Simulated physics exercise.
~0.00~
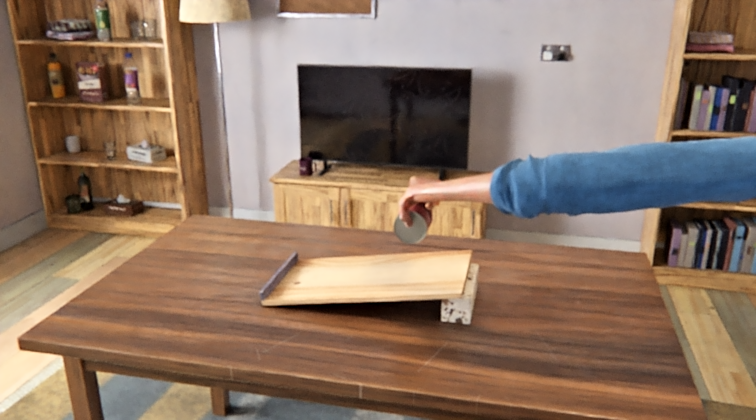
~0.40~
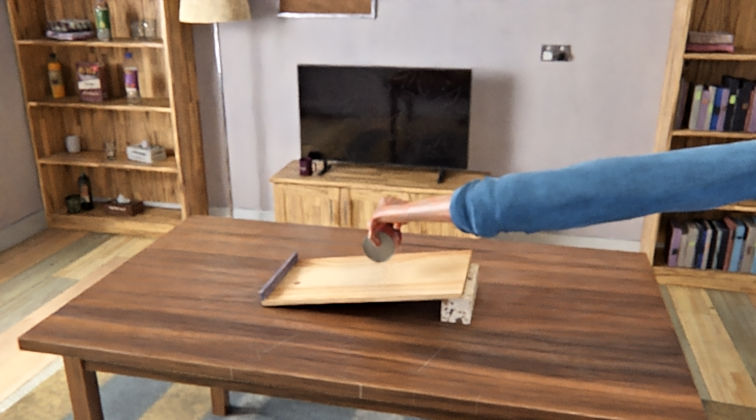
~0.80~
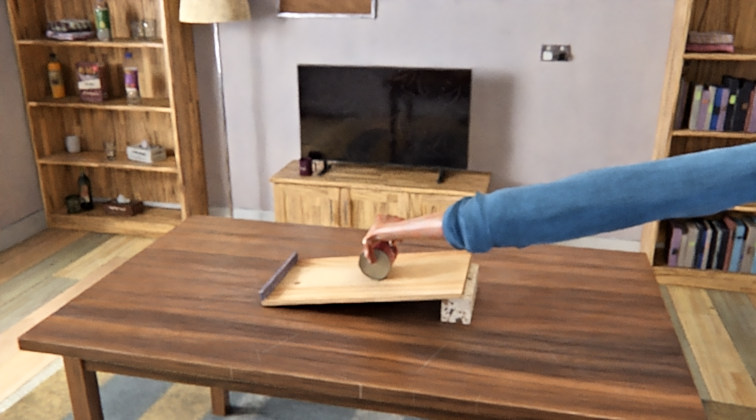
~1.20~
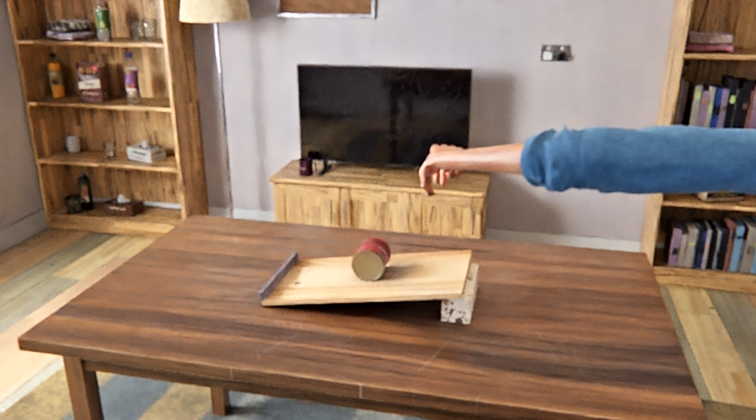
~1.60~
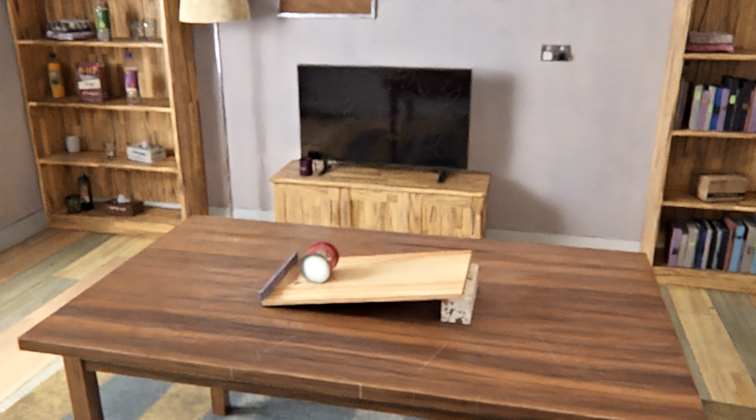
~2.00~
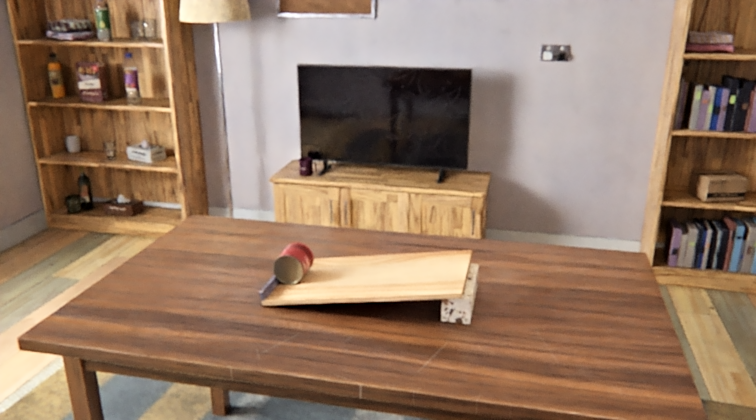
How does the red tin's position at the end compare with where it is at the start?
At the start the red tin is held in a hand above the sloping board, toward its raised right side. By the end it is farther left and lower, on the low end of the board by the dark strip, with no hand holding it.
